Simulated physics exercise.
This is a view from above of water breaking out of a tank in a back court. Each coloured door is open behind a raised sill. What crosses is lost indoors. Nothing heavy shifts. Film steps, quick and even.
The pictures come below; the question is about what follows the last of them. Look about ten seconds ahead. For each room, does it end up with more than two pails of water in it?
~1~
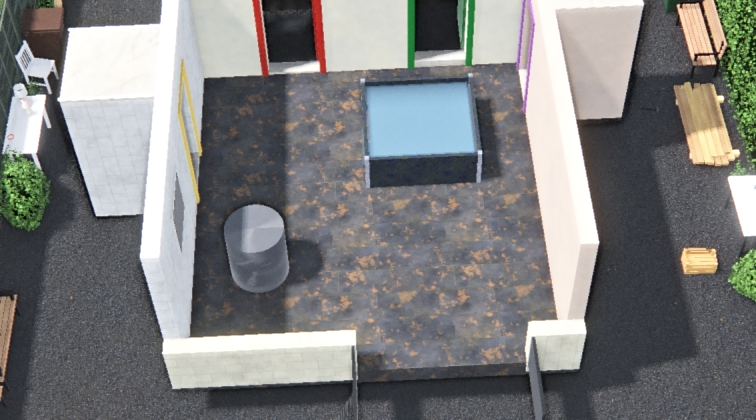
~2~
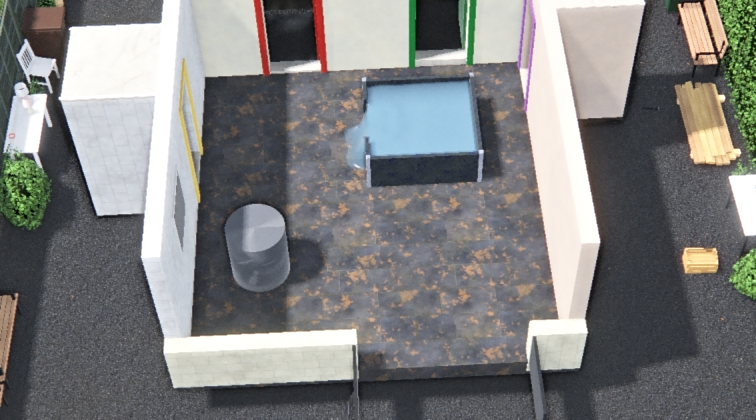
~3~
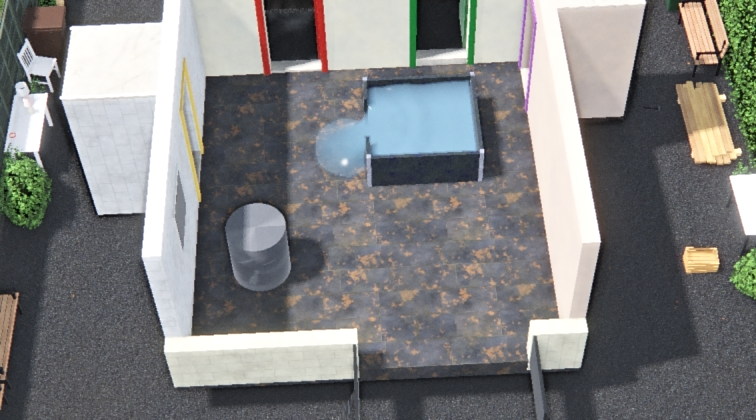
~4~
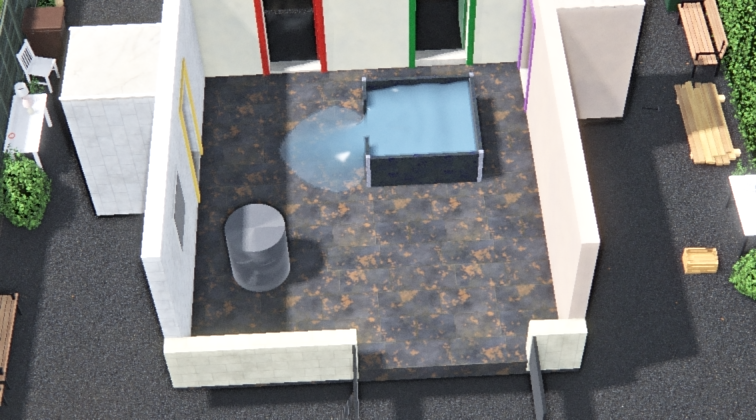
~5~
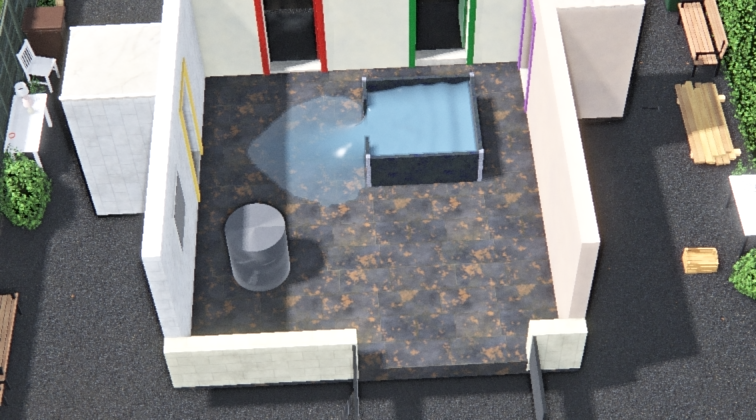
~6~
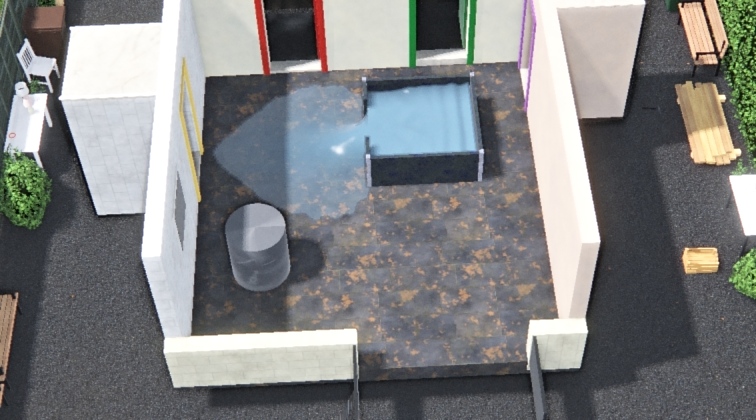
The yellow door passes two buckets of inflow, the red door passes two buckets of inflow, the green door stays within two buckets of inflow, the purple door passes two buckets of inflow.
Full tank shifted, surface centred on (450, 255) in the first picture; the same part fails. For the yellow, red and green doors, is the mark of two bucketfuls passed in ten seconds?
The yellow door stays within the limit, the red door exceeds the limit, the green door stays within the limit.
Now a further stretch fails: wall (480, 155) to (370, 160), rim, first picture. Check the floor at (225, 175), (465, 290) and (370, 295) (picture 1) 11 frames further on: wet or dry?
Unwetted, submerged, submerged.
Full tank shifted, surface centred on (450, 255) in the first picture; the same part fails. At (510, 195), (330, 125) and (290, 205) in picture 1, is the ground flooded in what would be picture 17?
Spared, spared, hit.
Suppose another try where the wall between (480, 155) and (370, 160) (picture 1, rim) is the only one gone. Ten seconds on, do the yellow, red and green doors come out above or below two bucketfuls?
In that case the yellow door stays within bounds, the red door stays within bounds and the green door stays within bounds.
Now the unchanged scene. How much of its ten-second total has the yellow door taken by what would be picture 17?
Some 50 per cent.
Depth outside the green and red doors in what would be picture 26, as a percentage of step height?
Depth ratios, approx.: 0 and 200 percent.
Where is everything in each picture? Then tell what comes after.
The tank at (420, 120) is whole and still, in the first picture.
Water pours out at (368, 136) and has run to (356, 166), in the second picture.
The front is at (320, 156), out from the gap at (369, 137), in the third picture.
Water pours out at (368, 139) and has run to (287, 156), in the fourth picture.
The front is at (255, 157), out from the gap at (369, 137), in the fifth picture.
The front is at (220, 151), out from the gap at (369, 137), in the sixth picture.
A moment on, water covers 30 % of the floor; the yellow door under two buckets in, the red door wet at the sill, nothing in, the green door not reached, the purple door not reached.
Next, water covers 30 % of the floor; the yellow door over two buckets in, the red door under two buckets in, the green door not reached, the purple door not reached.
Then, water covers 40 % of the floor; the yellow door far over two buckets in, the red door under two buckets in, the green door not reached, the purple door not reached.
Later, water covers 65 % of the floor; the yellow door far over two buckets in, the red door over two buckets in, the green door wet at the sill, nothing in, the purple door wet at the sill, nothing in.
In the end, water covers 95 % of the floor; the yellow door far over two buckets in, the red door over two buckets in, the green door wet at the sill, nothing in, the purple door over two buckets in.
